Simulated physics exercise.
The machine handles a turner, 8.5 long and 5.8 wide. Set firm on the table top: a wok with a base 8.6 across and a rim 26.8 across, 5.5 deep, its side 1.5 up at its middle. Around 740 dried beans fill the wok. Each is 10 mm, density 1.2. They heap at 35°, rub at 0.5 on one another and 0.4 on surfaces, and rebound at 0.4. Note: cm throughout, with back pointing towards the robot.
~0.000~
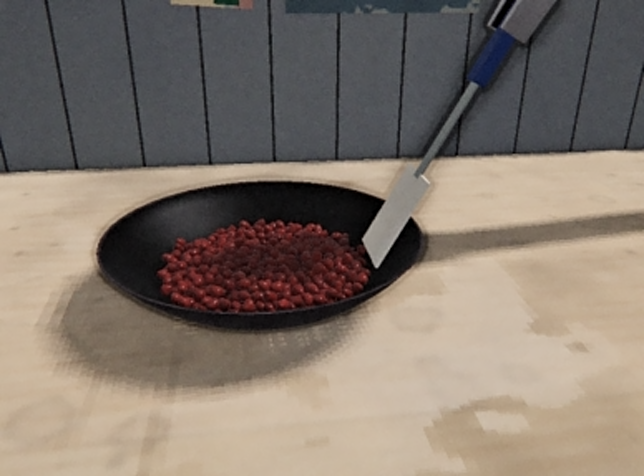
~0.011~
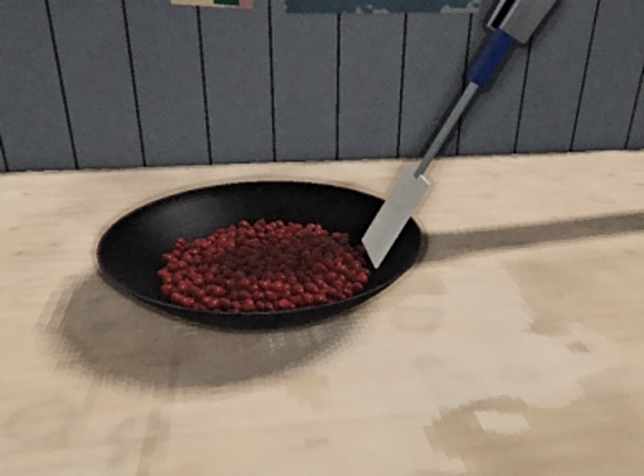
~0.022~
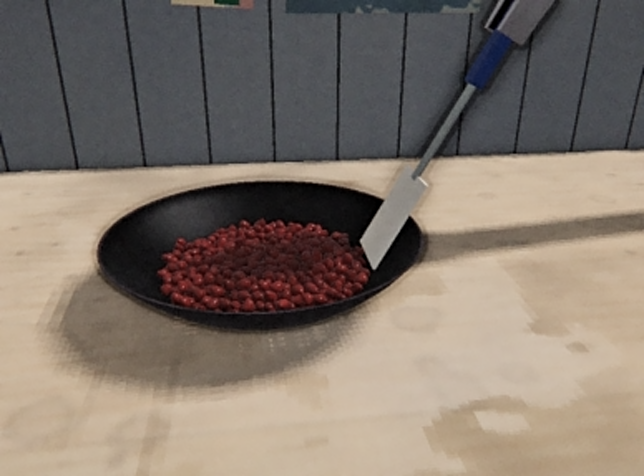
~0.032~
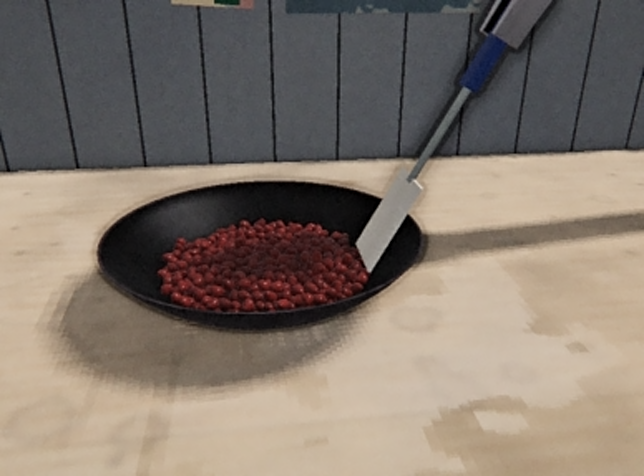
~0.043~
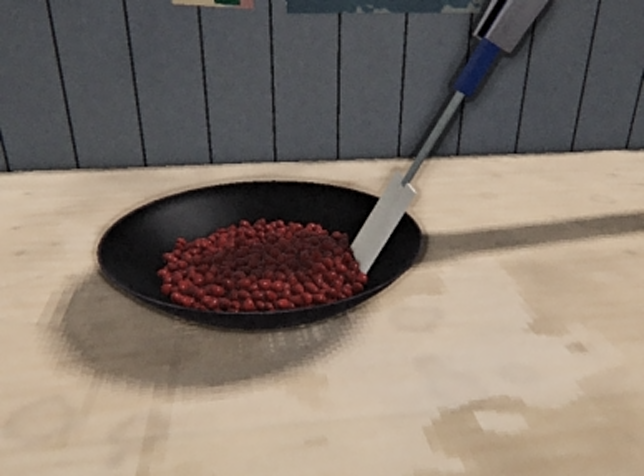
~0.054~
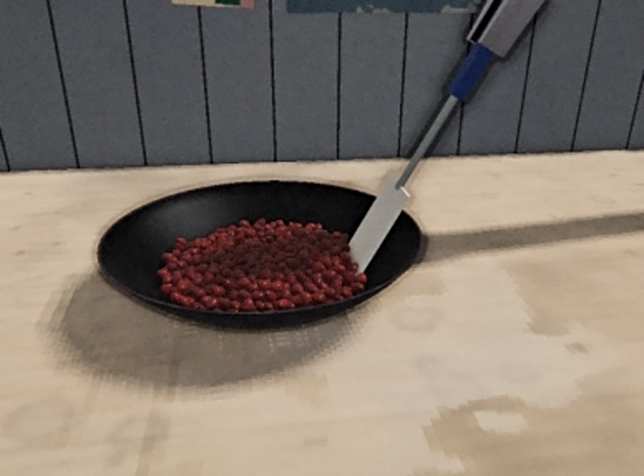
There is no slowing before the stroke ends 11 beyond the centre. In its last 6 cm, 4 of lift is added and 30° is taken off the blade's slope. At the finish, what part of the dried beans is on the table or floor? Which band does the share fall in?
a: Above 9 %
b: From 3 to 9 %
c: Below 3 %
a.
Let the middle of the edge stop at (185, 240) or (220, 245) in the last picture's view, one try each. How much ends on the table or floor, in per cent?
The two tries give near 0 and near 0 in a hundred.
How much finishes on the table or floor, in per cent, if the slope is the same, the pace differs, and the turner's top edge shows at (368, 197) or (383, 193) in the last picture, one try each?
Roughly 40 and 30 percent.
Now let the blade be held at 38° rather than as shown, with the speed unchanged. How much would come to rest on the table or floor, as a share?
Around 20 in a hundred.
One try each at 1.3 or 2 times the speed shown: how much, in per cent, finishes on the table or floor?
I'd say near 25 and then near 30 per cent.
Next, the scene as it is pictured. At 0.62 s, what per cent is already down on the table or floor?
It comes to some 20 in a hundred.
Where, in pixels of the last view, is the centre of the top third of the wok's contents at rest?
(177, 251).
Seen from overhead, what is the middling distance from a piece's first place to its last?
The answer is about 4 cm.
After 0.20 s, sloping 61°, highest piece 5 above the table; 737 in the wok.
After 0.35 s, sloping 54°, highest piece 8 above the table; 728 in the wok, 9 on the blade or in flight.
After 0.62 s, sloping 31°, highest piece 7 above the table; 590 in the wok, 146 on the table or floor, 1 on the blade or in flight.
After 1.67 s, sloping 31°, highest piece 6 above the table; 590 in the wok, 147 on the table or floor.
In the end, 590 in the wok, 147 on the table or floor. That is 20 % on the table or floor.
